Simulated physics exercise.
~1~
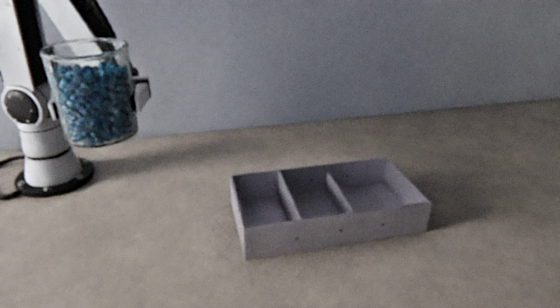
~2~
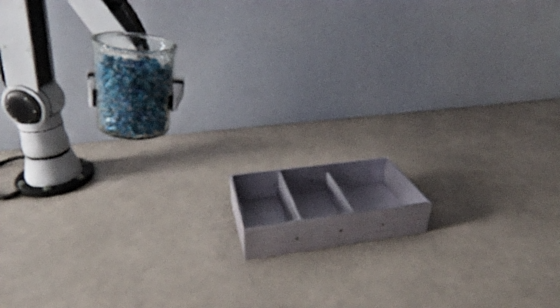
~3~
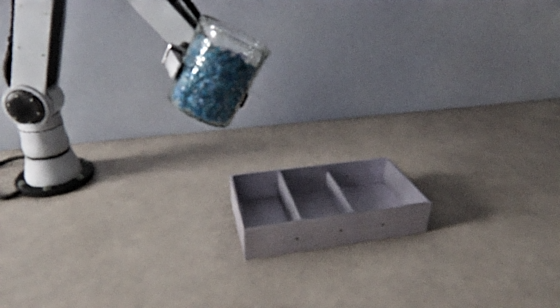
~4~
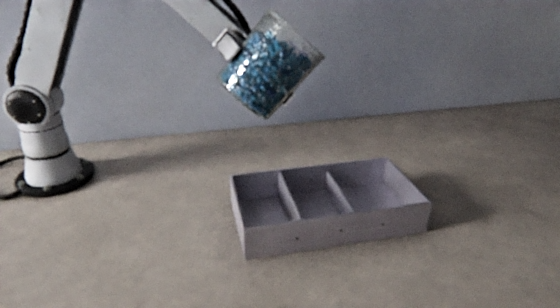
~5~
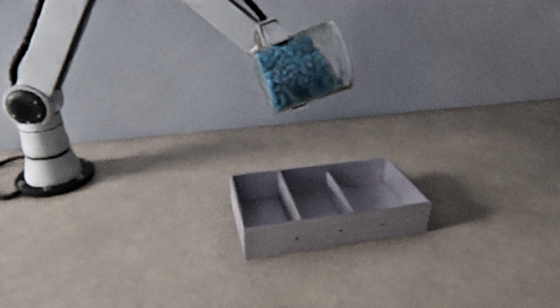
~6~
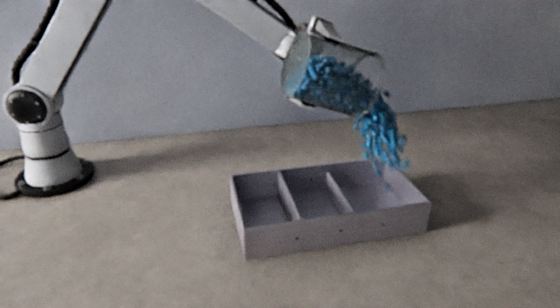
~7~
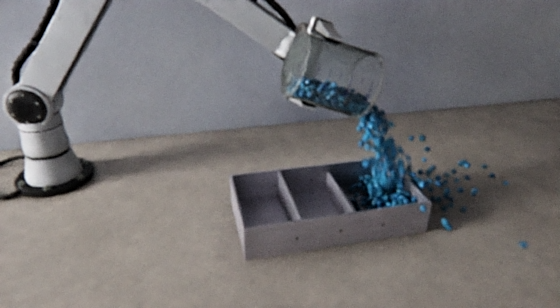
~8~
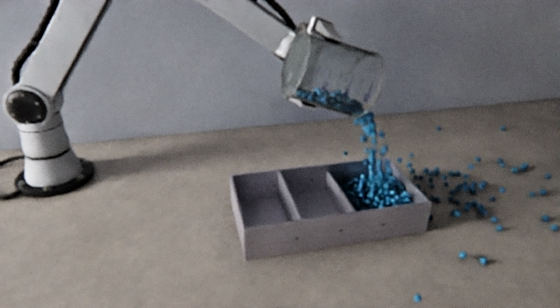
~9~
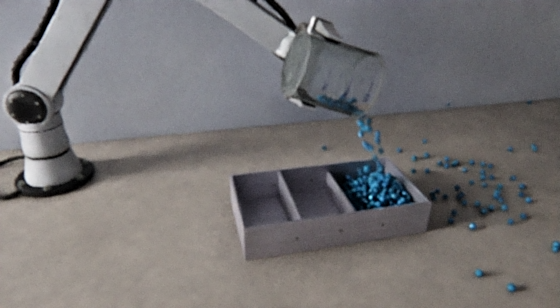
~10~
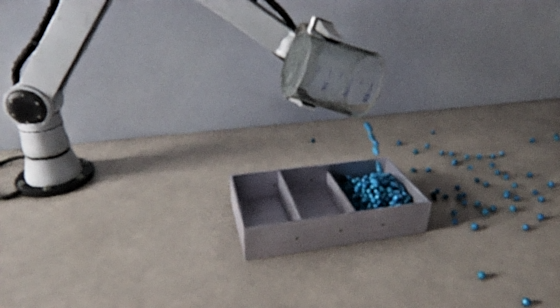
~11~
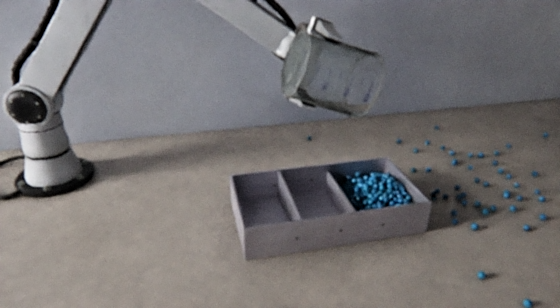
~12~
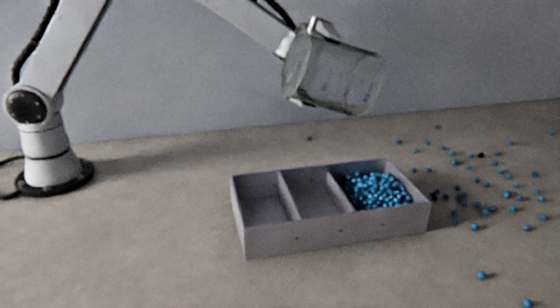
Robot arm tipping a clear beaker of blue beads over a divided tray, filling its right compartment and scattering some across the table.
